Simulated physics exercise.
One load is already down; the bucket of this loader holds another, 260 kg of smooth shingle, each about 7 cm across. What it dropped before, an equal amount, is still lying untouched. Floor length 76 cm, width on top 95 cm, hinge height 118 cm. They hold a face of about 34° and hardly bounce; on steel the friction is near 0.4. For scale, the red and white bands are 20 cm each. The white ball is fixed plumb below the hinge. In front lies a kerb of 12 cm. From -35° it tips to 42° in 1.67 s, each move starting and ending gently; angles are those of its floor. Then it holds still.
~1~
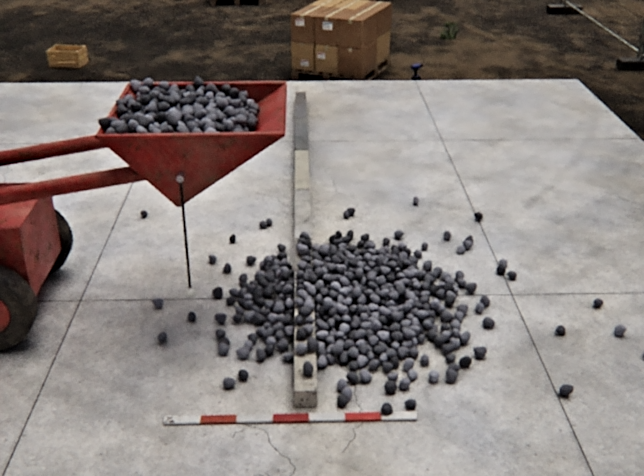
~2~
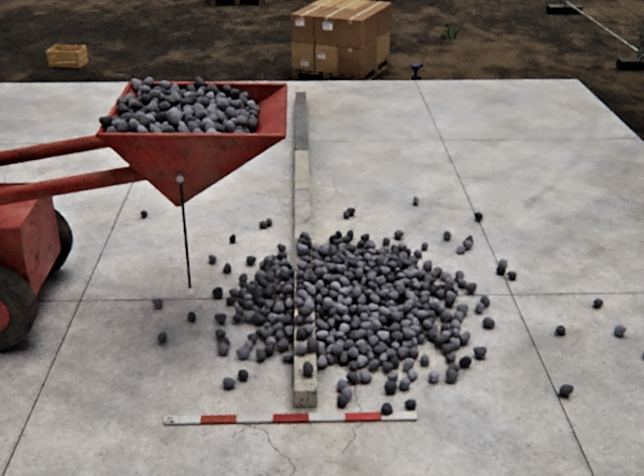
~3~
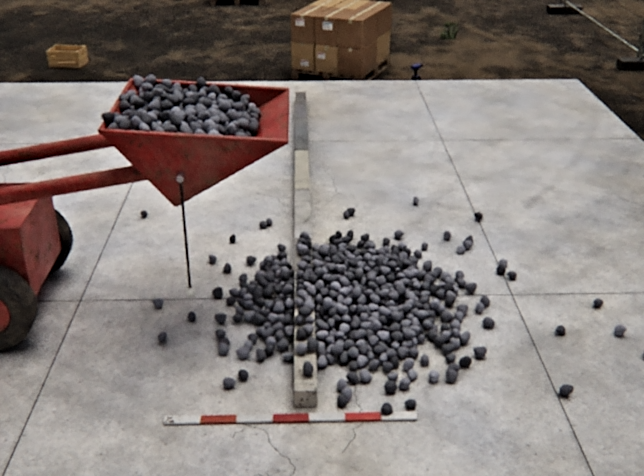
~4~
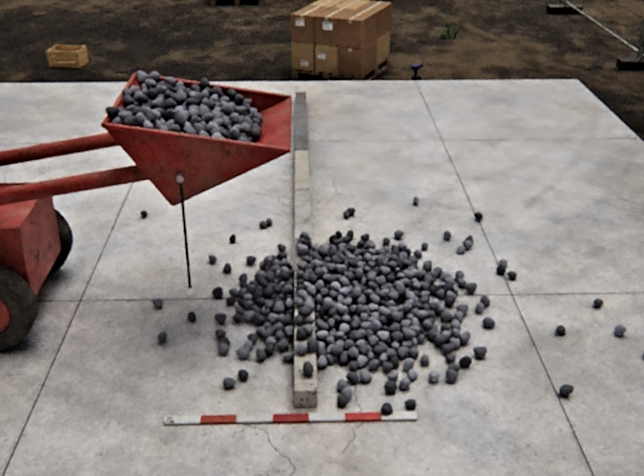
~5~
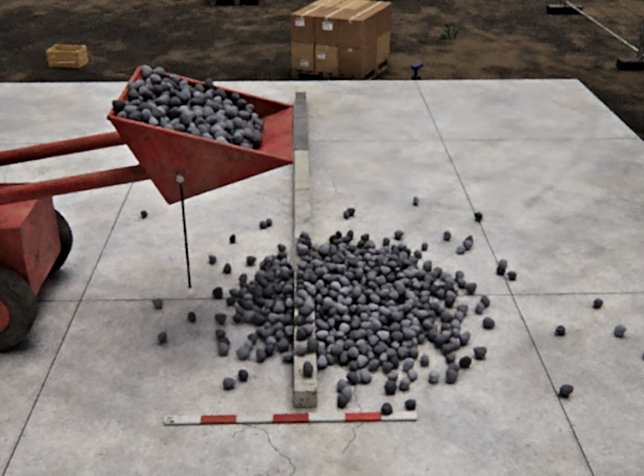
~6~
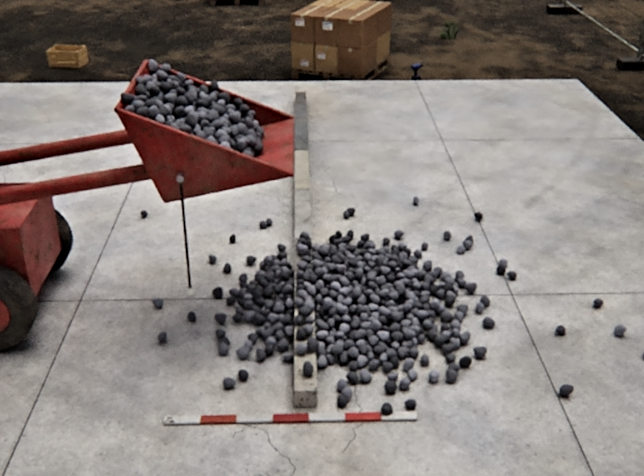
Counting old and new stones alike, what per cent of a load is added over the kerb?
Roughly 65 per cent of a load more.
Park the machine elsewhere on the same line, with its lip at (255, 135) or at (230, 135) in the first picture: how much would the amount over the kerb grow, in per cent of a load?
First some 35, then 10 per cent.
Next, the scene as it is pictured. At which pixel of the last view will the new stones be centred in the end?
Their middle is at about (329, 287).
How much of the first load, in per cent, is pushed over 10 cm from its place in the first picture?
Roughly 15 per cent of them.
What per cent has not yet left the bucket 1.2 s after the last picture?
Roughly 15 per cent is still inside.
Then, 0.6 s after the last picture the floor is at 30°; in per cent of one load, 91 in the bucket, 31 on this side of the kerb, 78 over the kerb; the foremost stones are at (557, 302).
Then, 1.2 s after the last picture the floor is at 42°; in per cent of one load, 13 in the bucket, 72 on this side of the kerb, 114 over the kerb; the foremost stones are at (557, 302).
Then, 1.5 s after the last picture the floor is at 42°; in per cent of one load, 0 in the bucket, 62 on this side of the kerb, 138 over the kerb; the foremost stones are at (557, 302).
Then, 4.0 s after the last picture the floor is at 42°; in per cent of one load, 0 in the bucket, 58 on this side of the kerb, 142 over the kerb; the foremost stones are at (559, 303). Net gain over the kerb, 65.
